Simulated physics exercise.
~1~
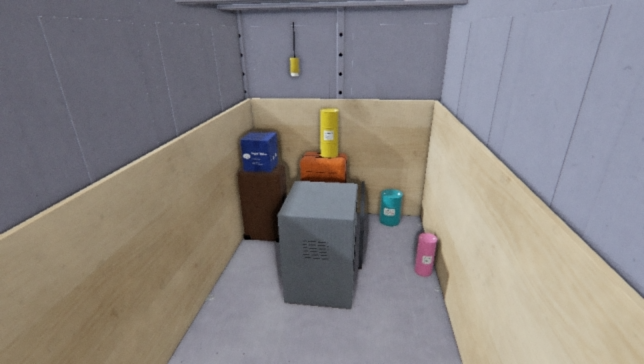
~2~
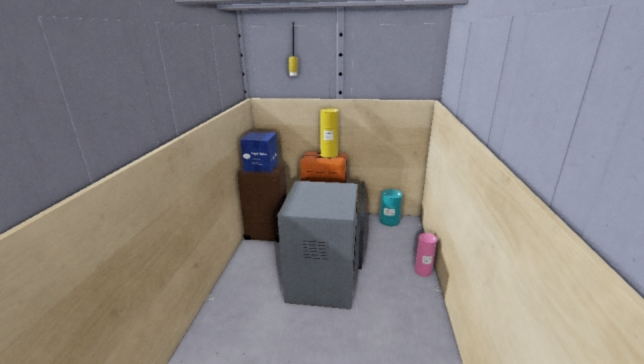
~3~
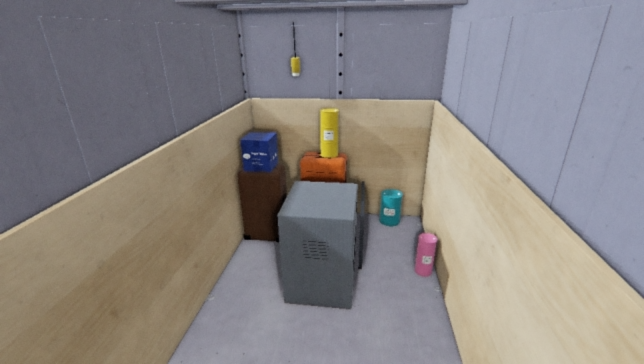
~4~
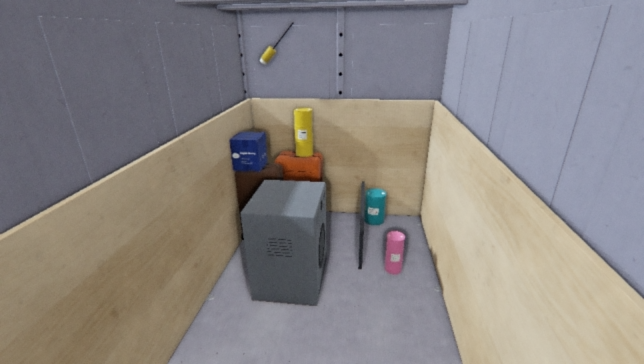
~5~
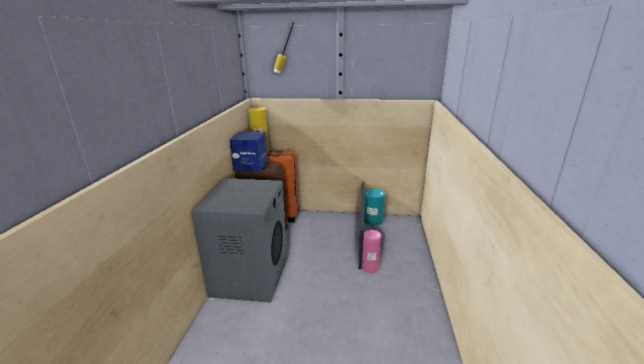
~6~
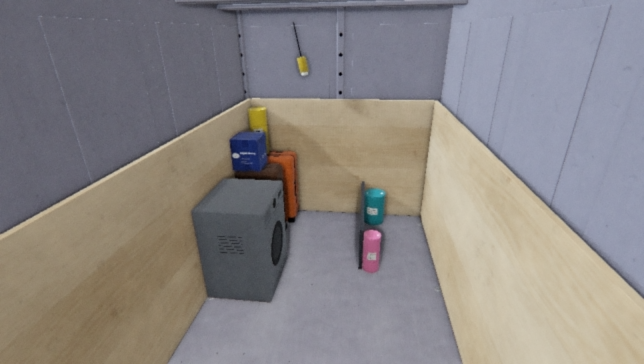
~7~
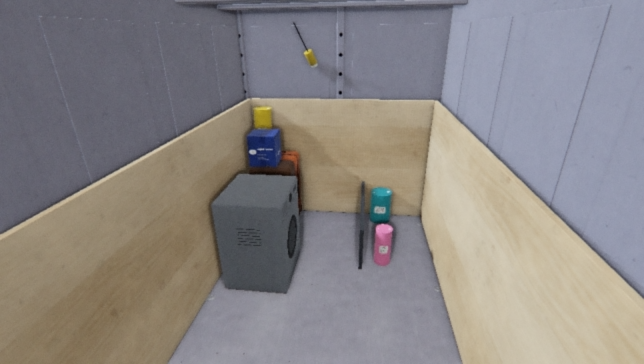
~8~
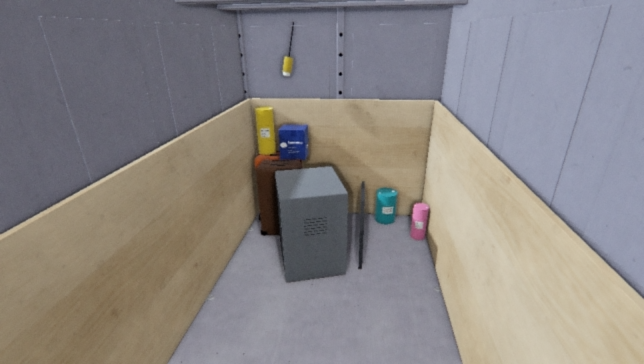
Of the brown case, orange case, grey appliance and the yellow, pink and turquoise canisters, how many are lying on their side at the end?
None of them are lying on their side at the end. The cargo slides around the load bay, but nothing tips over.
